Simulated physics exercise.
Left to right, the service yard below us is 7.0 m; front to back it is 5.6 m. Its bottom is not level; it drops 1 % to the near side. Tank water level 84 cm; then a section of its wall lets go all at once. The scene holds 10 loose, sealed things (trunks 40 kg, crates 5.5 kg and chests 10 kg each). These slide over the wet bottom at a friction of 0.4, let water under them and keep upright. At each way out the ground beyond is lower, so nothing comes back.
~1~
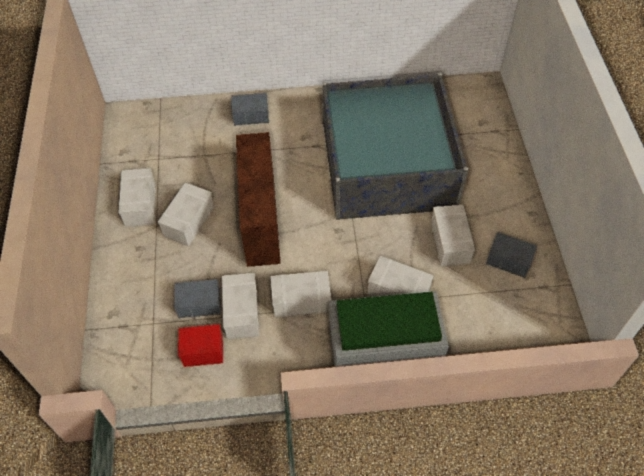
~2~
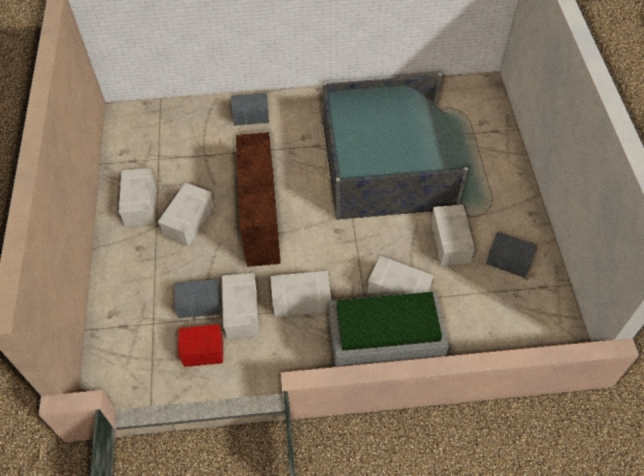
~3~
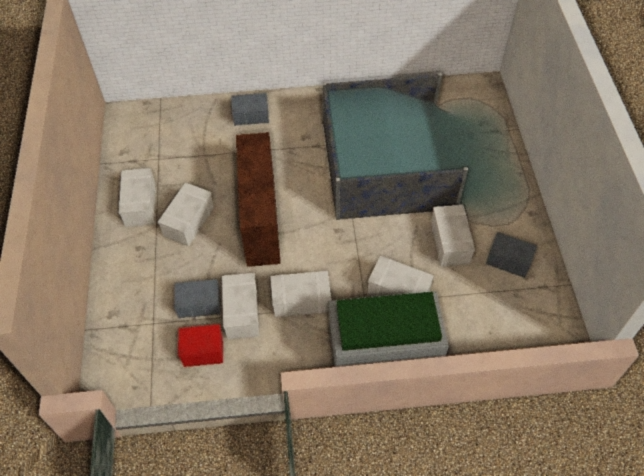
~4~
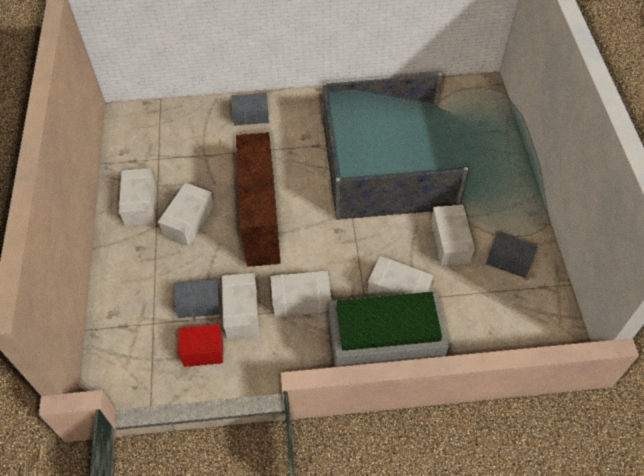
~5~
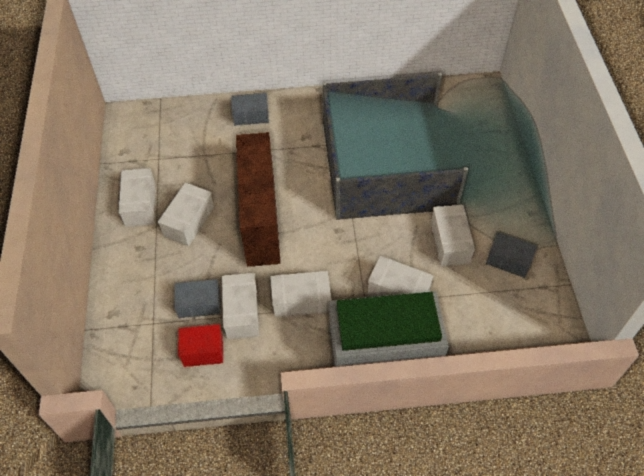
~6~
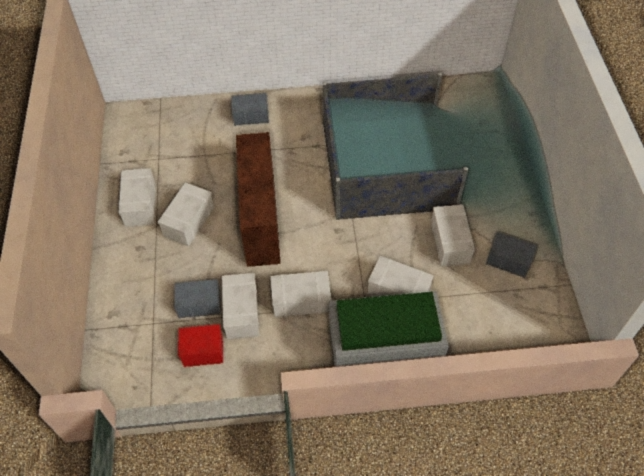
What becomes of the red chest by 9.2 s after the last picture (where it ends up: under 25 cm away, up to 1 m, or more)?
Displacement: Negligible.
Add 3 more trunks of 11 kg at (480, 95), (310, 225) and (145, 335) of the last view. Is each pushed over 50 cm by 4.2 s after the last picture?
Beyond it, within it, within it.
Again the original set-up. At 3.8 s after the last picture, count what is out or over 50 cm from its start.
Answer: 2.
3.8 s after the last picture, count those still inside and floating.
Of them, 3.
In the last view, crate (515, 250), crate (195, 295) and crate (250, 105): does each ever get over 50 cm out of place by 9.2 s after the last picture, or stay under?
Item by item, they came out above the mark, below the mark and above the mark.
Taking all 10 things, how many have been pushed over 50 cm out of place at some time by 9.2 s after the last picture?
The answer here is 4.
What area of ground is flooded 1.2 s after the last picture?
Wet area: Approx. 14 m2.
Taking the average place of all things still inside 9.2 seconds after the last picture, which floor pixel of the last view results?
I'd say about (276, 284) in the last view.
Then, 1.2 s after the last picture the red chest is near (199, 339), 0.0 m from its start, aground; 0 of 10 are out; 0 afloat.
Then, 3.8 s after the last picture the red chest is near (199, 339), 0.0 m from its start, aground; 0 of 10 are out; 3 afloat.
Then, 6.2 s after the last picture the red chest is near (199, 339), 0.0 m from its start, aground; 1 of 10 are out; 2 afloat.
Then, 9.2 s after the last picture the red chest is near (200, 336), 0.1 m from its start, aground; 1 of 10 are out; 2 afloat.
